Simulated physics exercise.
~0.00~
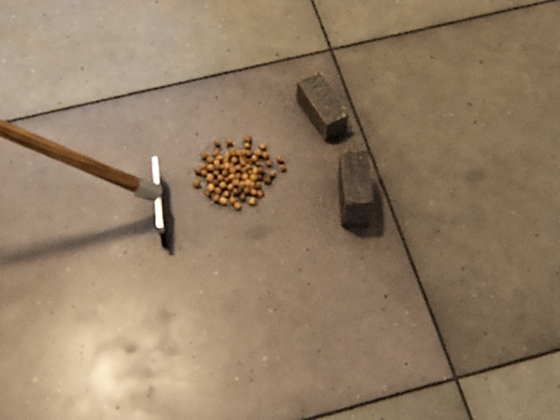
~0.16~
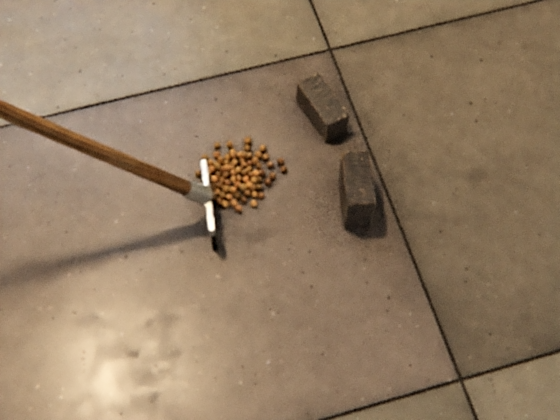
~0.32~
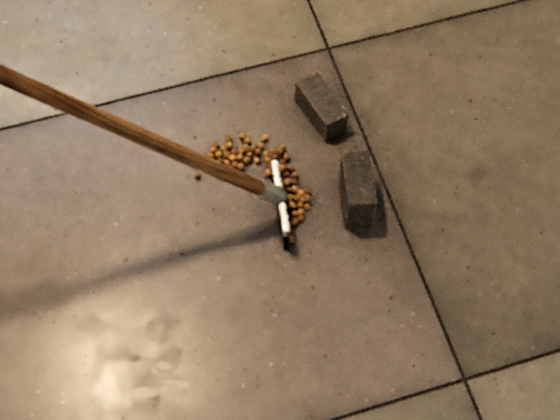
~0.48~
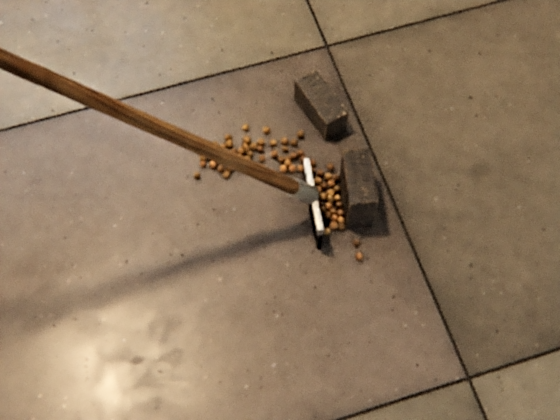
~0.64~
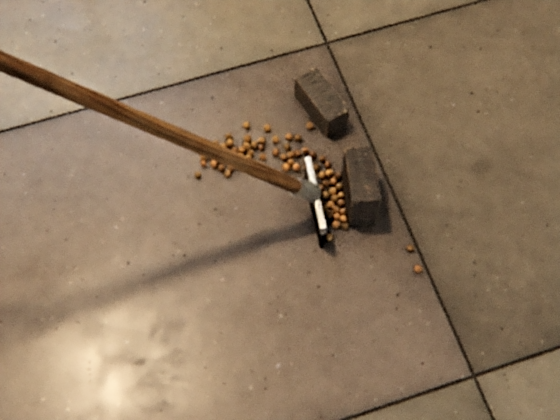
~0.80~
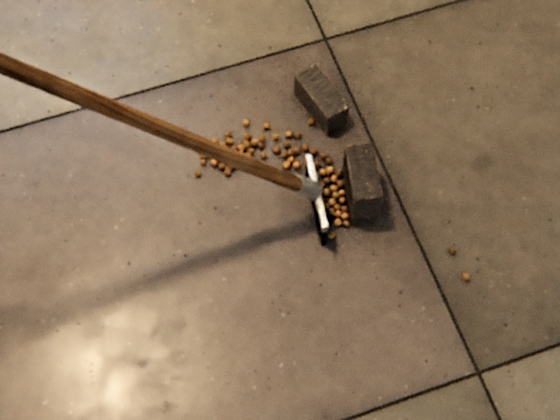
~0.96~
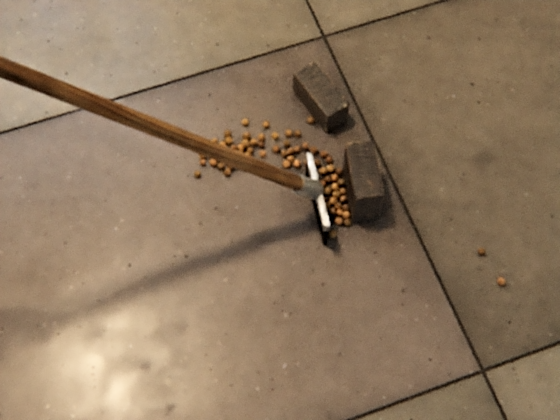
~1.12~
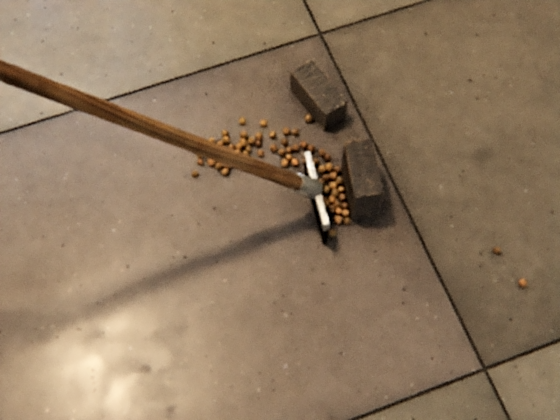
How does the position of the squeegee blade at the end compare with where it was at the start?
At the start the blade stands clear of the beads, to the left of the pile. At the end it is farther right, in among the beads and close to the near block.
